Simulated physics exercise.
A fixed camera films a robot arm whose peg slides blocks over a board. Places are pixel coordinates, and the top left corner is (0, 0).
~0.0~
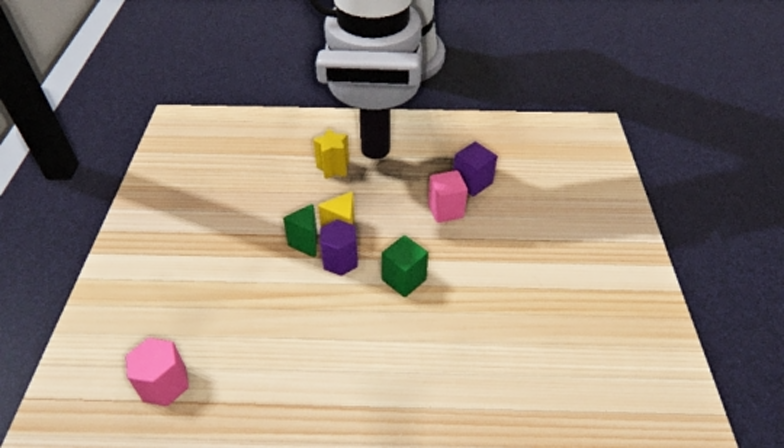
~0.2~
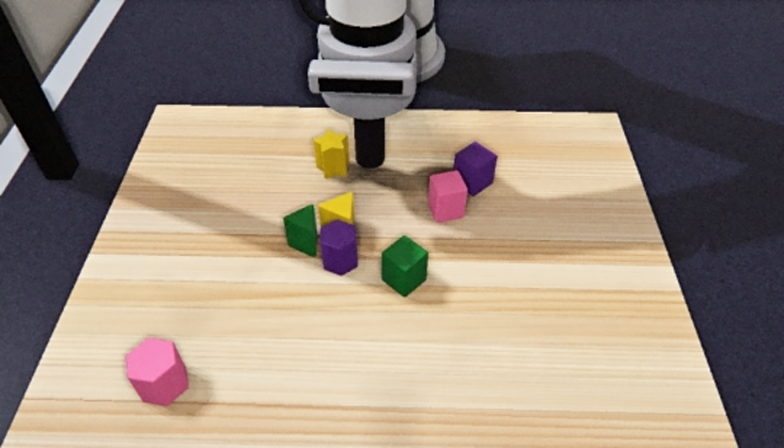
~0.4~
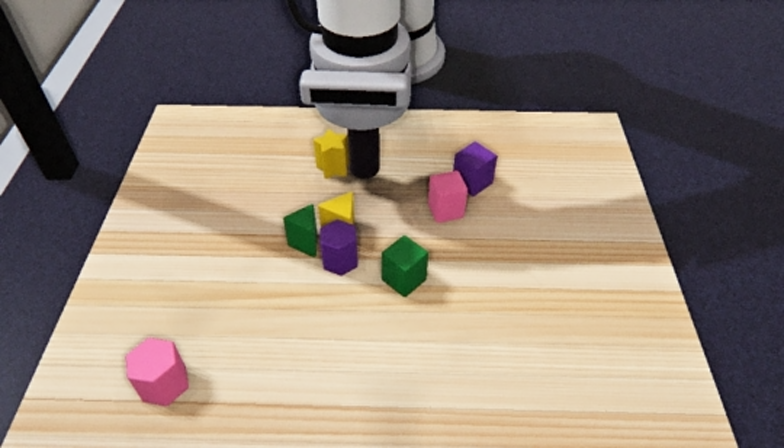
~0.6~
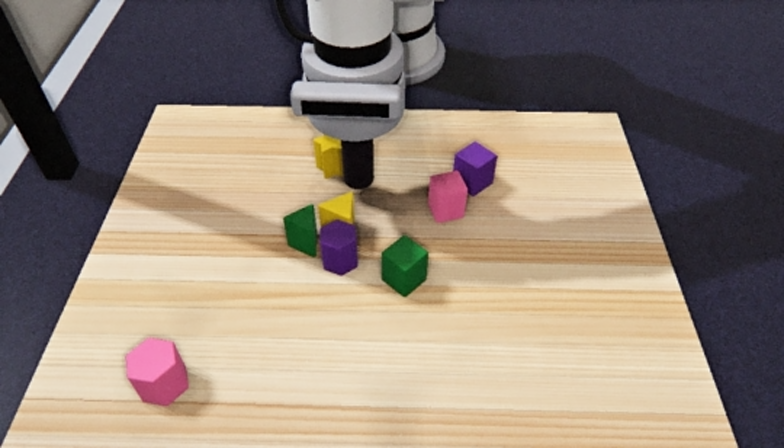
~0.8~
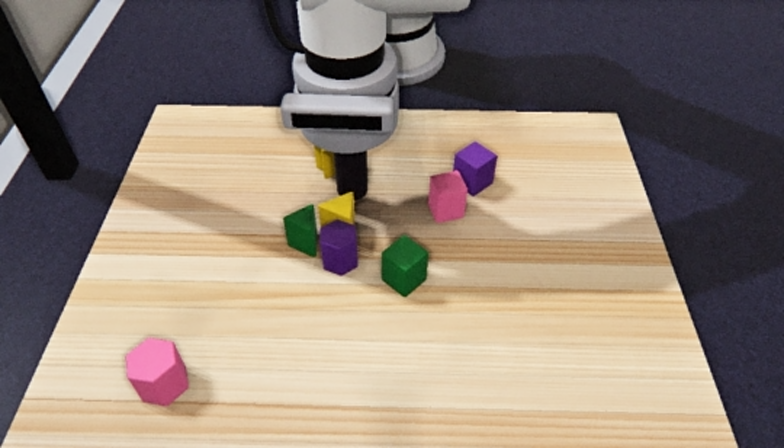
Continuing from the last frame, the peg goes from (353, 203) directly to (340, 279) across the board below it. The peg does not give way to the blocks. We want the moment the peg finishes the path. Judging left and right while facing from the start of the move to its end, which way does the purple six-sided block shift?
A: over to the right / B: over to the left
A.
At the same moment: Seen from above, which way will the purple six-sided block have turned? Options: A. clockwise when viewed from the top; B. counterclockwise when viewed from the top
(A)
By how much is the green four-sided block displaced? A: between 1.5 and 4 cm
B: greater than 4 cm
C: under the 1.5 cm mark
I choose C.
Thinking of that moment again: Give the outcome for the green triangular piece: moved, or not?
Left in place.
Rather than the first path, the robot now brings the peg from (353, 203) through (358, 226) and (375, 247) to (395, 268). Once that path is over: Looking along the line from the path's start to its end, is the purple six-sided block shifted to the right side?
Yes
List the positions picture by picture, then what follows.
In the first frame, lower end of the peg (376, 151), tops of blocks, green triangular piece (302, 216), purple six-sided block (338, 233), yellow triangular piece (340, 204), green four-sided block (405, 252).
In the second frame, peg (370, 160), blocks as before.
In the third frame, peg (365, 170), blocks as before.
In the fourth frame, peg (359, 180), blocks as before.
In the fifth frame, peg (353, 191), green triangular piece (302, 216), purple six-sided block (338, 233), yellow triangular piece (340, 204), green four-sided block (405, 252).
What follows on the original path. One third of the way, peg (349, 215); purple six-sided block (333, 247), turned 25° clockwise; yellow triangular piece (345, 221), turned 20° clockwise.
Two thirds of the way, peg (344, 241); purple six-sided block (324, 259), turned 25° clockwise; yellow triangular piece (352, 247), turned 20° clockwise.
At the end, peg (338, 268); green triangular piece not moved; purple six-sided block (311, 277), turned 45° clockwise; yellow triangular piece (357, 270); green four-sided block not moved.
